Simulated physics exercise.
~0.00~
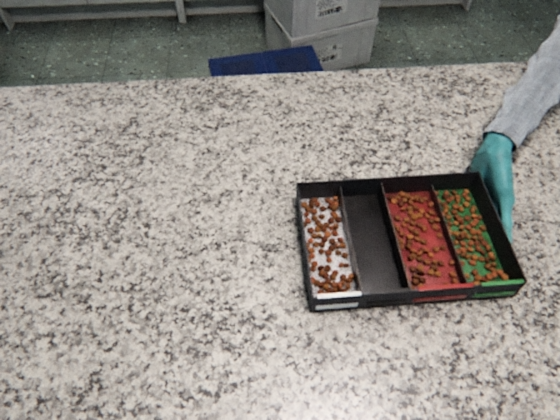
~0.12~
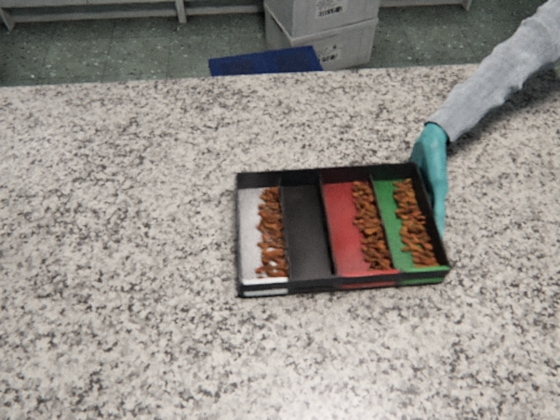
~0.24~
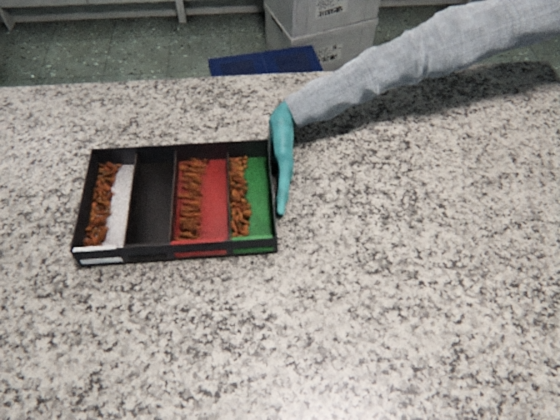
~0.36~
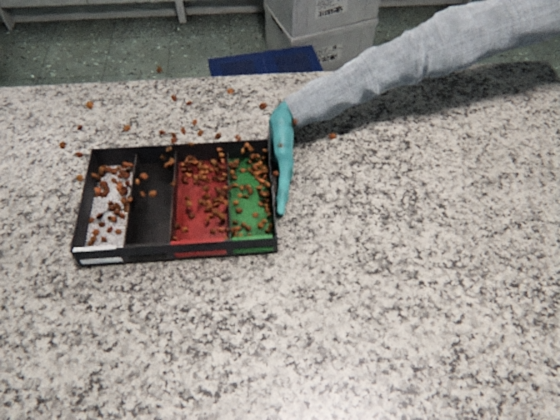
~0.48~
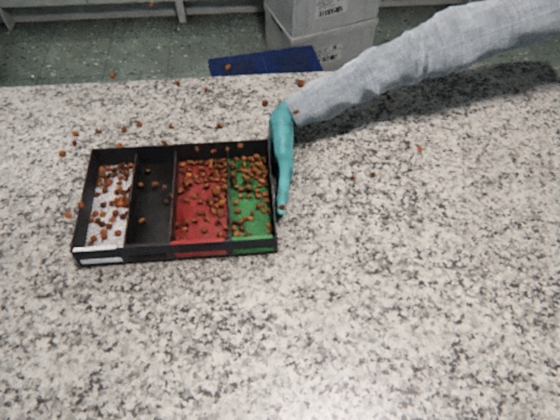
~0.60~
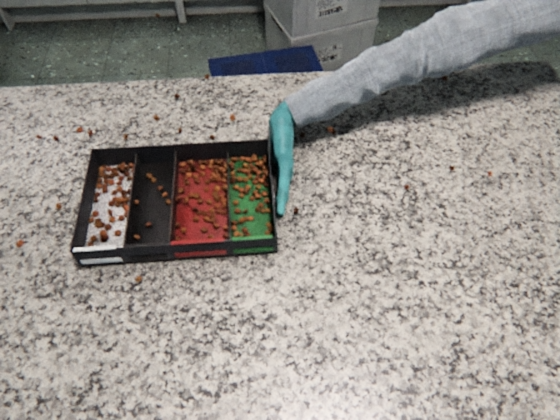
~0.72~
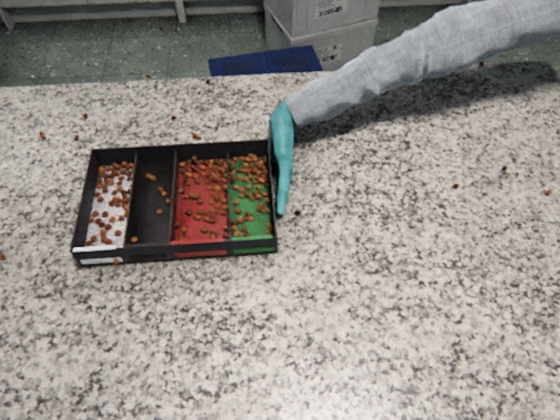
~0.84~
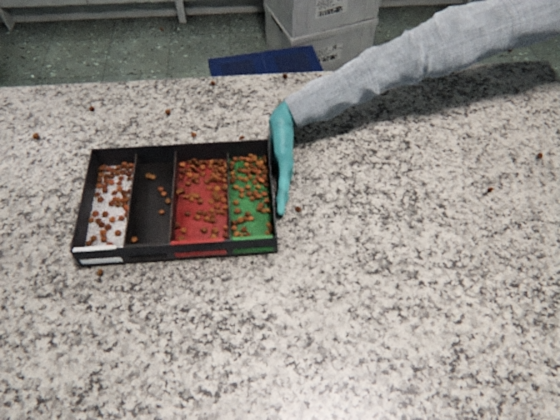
The clip shows a gloved hand moving a black divided tray of brown kibble left across a speckled countertop; when the tray stops, pieces fly up and scatter, leaving most in the white, red and green sections, with a few in the black section and on the counter.
